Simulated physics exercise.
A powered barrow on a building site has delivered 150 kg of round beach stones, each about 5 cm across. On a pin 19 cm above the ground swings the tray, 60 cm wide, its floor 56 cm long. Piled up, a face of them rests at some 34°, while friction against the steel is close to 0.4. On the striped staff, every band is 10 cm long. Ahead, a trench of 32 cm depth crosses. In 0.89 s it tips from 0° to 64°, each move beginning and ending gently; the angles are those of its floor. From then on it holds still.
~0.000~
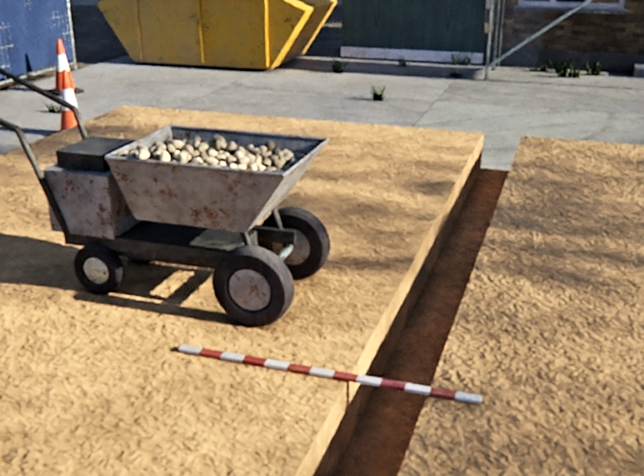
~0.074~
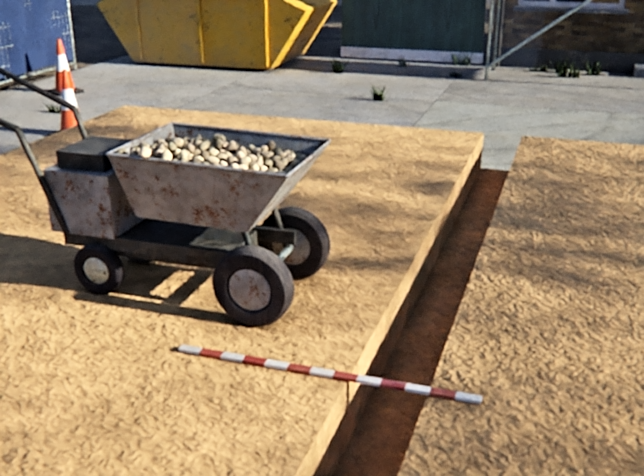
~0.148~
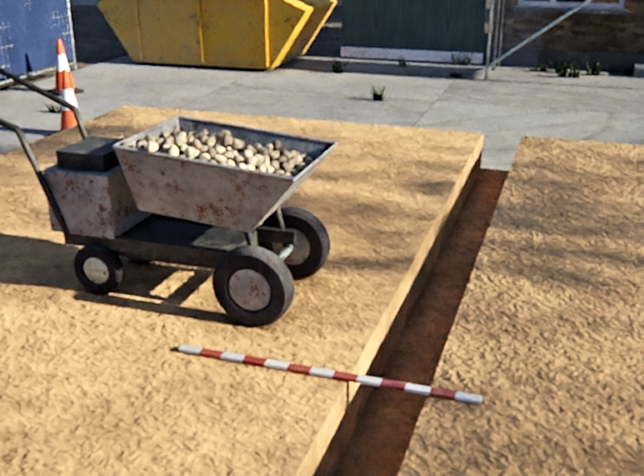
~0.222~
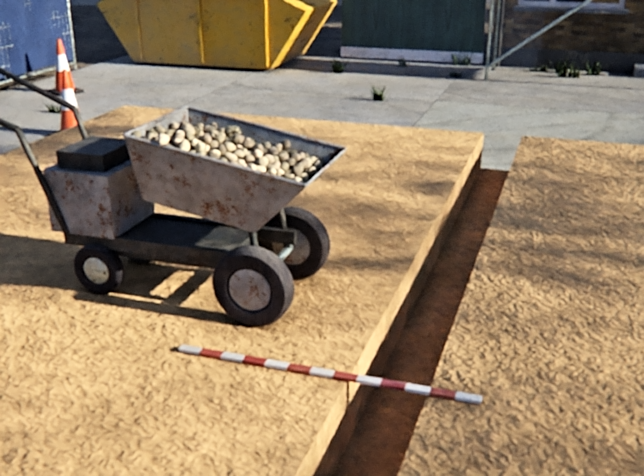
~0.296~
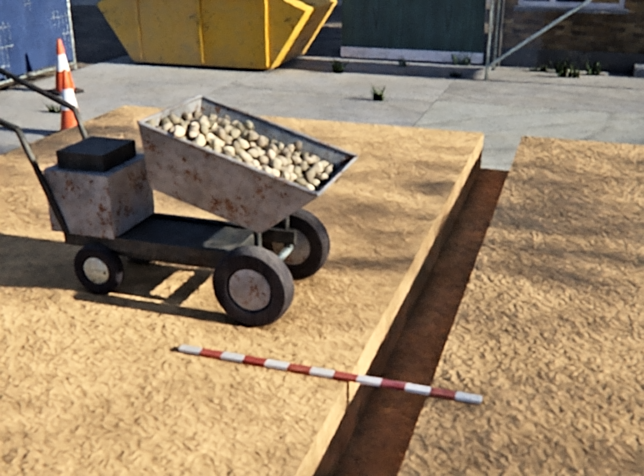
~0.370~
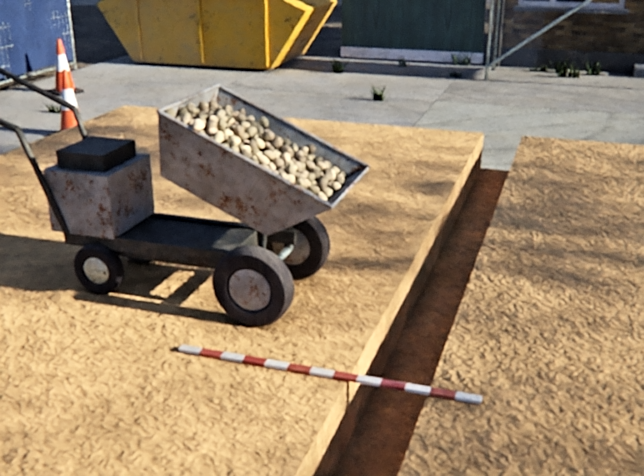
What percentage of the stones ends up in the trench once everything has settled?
About 70 per cent.
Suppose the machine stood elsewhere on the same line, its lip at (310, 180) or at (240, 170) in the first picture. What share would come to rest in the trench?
45 % and 80 %.
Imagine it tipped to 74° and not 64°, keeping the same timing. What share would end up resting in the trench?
Then roughly 70 percent.
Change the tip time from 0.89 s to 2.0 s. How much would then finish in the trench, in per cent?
With that change, it comes to around 90 per cent.
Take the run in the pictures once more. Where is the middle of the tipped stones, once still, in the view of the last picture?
Near (428, 359).
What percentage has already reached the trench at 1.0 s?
By that moment, roughly 25 per cent of the load.
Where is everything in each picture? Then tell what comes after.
In the first picture, the tray is at 0°, its lip at (284, 175); the top of the load is at (215, 148).
The second picture shows lip at (287, 176), floor tilted 1°, highest stones at (213, 145); the stones move at 0.3 m/s on average.
In the third picture, the tray is at 5°, its lip at (294, 180); the top of the load is at (214, 140); the stones move at 0.6 m/s on average.
In the fourth picture, the tray is at 10°, its lip at (305, 186); the top of the load is at (202, 133); the stones move at 0.8 m/s on average.
The fifth picture shows lip at (318, 195), floor tilted 17°, highest stones at (199, 121); the stones move at 0.9 m/s on average.
In the sixth picture, the tray is at 24°, its lip at (332, 207); the top of the load is at (212, 112); the stones move at 1.0 m/s on average.
After 0.7 s the floor is at 54°; 100 % in the tray; the foremost stones are at (376, 238).
After 1.0 s the floor is at 64°; 72 % in the tray, 24 % in the trench, 3 % past the trench; the foremost stones are at (473, 312).
After 1.3 s the floor is at 64°; 35 % in the tray, 37 % in the trench, 28 % past the trench; the foremost stones are at (620, 354).
After 3.3 s the floor is at 64°; 2 % in the tray, 70 % in the trench, 28 % past the trench; the foremost stones are past the picture's edge.
